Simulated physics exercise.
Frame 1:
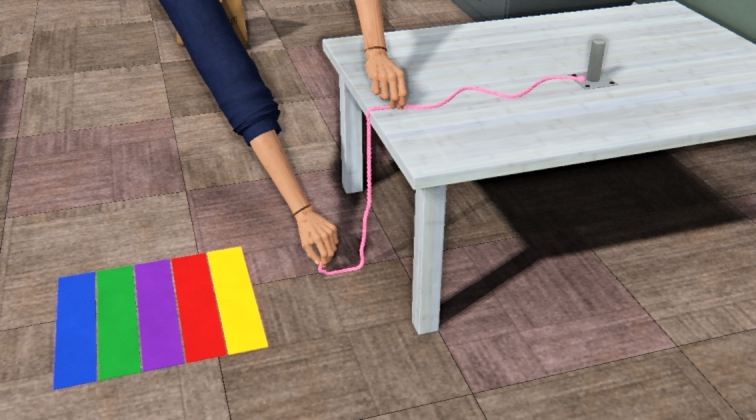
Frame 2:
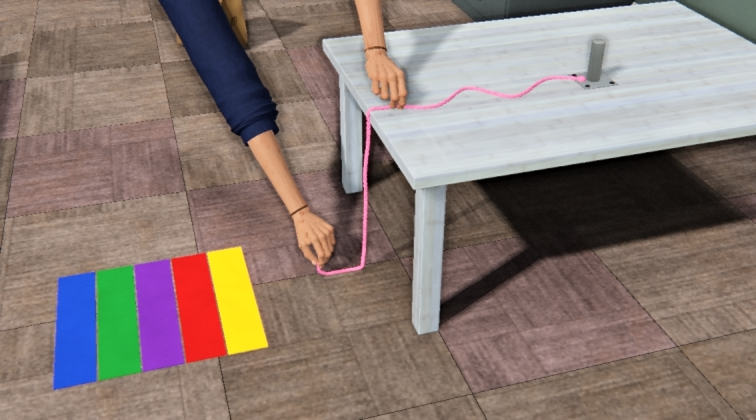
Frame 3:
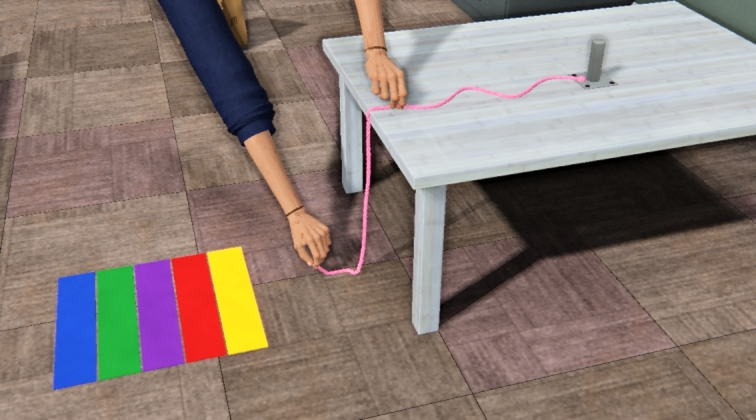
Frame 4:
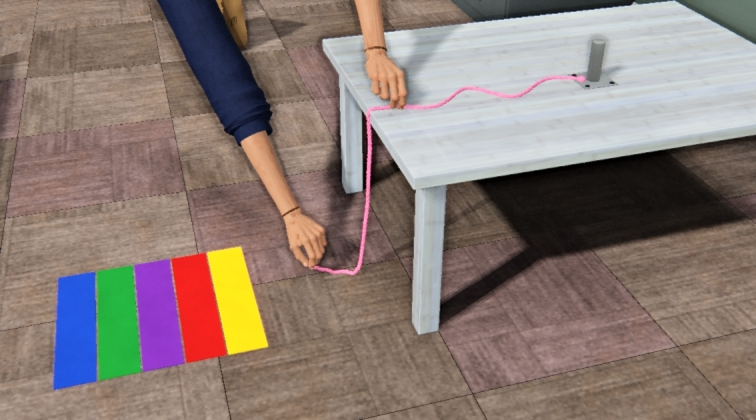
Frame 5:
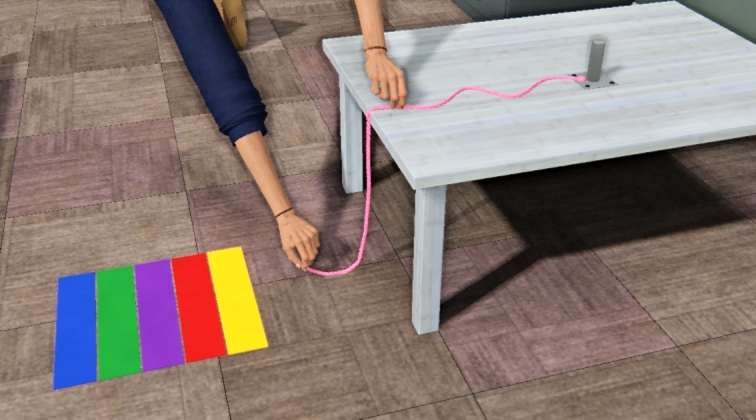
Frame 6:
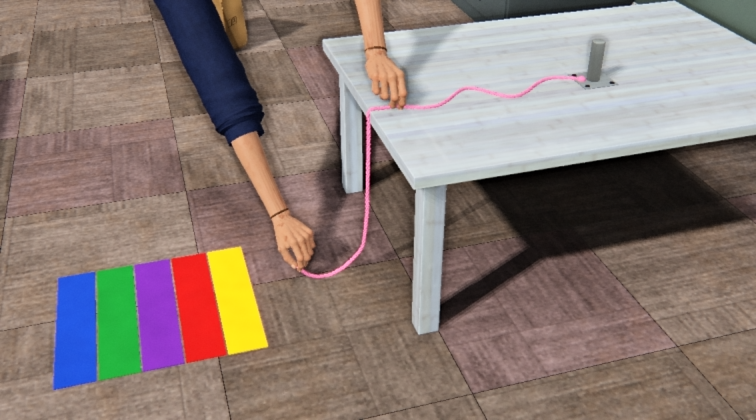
On carpeted floor beside a pale table, a hand drawing a pink cord's end slightly left while another pins it above.
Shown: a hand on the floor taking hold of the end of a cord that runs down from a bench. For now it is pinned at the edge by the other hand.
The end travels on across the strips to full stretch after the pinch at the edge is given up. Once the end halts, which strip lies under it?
The purple strip lies under it.
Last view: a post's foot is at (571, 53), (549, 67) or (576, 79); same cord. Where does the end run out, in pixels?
Try by try, about (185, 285), (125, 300) and (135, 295).
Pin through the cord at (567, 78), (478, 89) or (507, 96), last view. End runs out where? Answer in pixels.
It comes to rest around (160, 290), (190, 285) and (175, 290) respectively.
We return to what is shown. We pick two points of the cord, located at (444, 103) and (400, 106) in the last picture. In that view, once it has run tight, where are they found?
(409, 103) and (364, 117).
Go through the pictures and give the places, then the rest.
End (321, 263); yellow (243, 330); red (203, 338); purple (162, 346); green (119, 354); blue (75, 363), in the first frame.
End (318, 263); cord through (550, 79) (497, 94) (437, 106) (369, 124) (366, 195) (363, 258), in the second frame.
End (314, 264), in the third frame.
End (310, 265); cord through (550, 79) (497, 94) (437, 106) (369, 124) (368, 194) (361, 259), in the fourth frame.
End (302, 266), in the fifth frame.
End (298, 267); cord through (550, 79) (497, 94) (437, 106) (369, 124) (367, 194) (355, 257), in the sixth frame.
A little later, end near (228, 280); over yellow.
Next, end near (183, 288); over red.
When it is tight, end near (157, 292); over purple. Over purple.
